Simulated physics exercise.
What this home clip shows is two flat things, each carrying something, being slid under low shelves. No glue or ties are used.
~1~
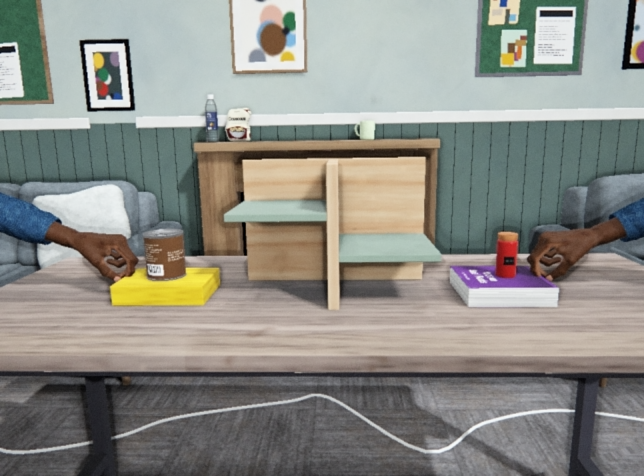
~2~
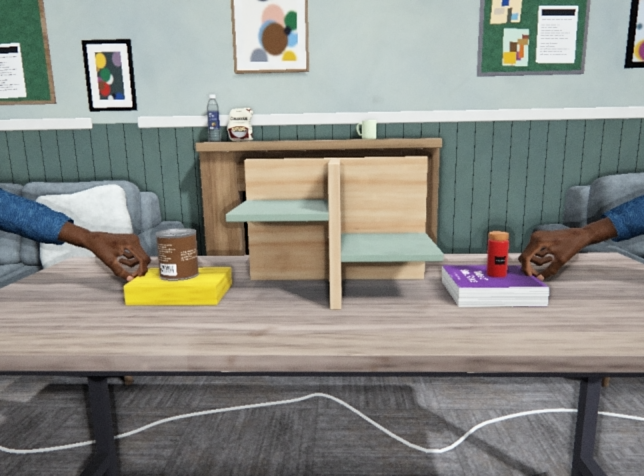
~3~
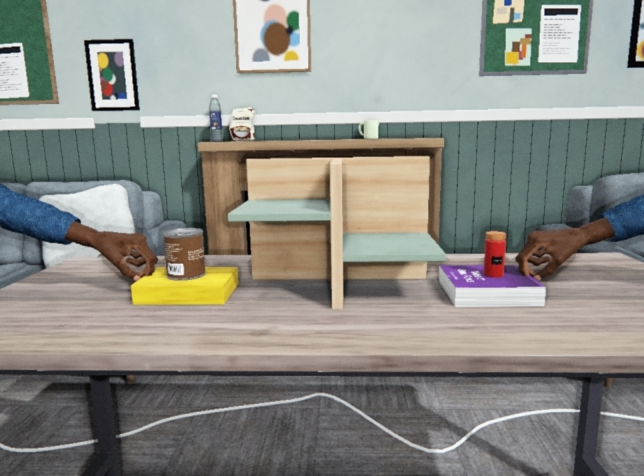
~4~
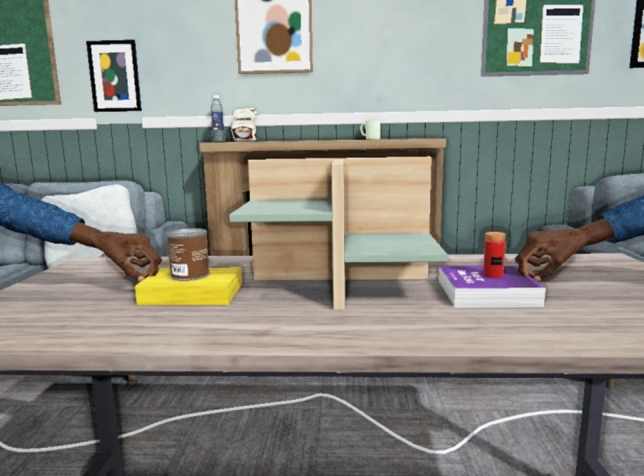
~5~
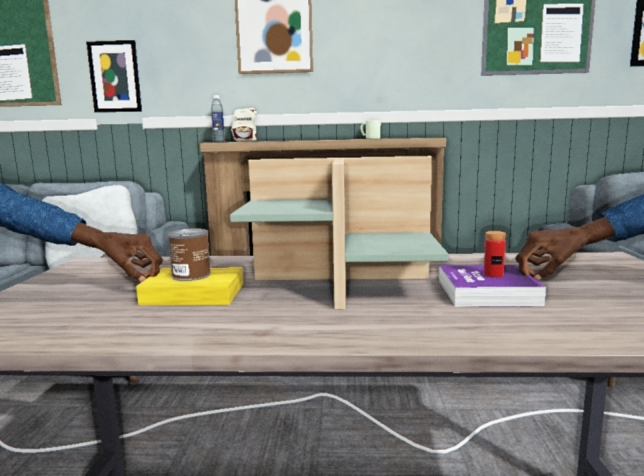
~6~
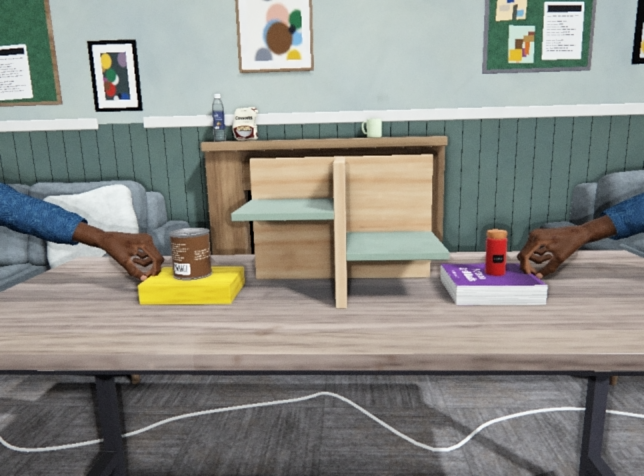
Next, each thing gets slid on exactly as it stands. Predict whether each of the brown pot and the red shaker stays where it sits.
Brown pot: Fits under, red shaker: Bumps.
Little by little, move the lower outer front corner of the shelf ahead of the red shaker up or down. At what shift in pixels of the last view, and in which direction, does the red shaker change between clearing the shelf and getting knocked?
Close to 16 pixels in the upward direction.
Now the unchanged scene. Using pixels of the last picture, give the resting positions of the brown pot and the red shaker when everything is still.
Final spots: Brown pot at (287, 253), red shaker at (455, 272).
Then, 1.28 s past the last view, brown pot riding along near (257, 253); red shaker riding along near (449, 253).
Then, 1.68 s past the last view, brown pot riding along near (284, 253); red shaker leaning 67° off how it started near (455, 258).
Then, 1.96 s past the last view, brown pot riding along near (287, 253); red shaker upside down near (461, 271).
Finally, the brown pot clears the shelf, near (287, 253); the red shaker strikes the shelf, near (455, 272).
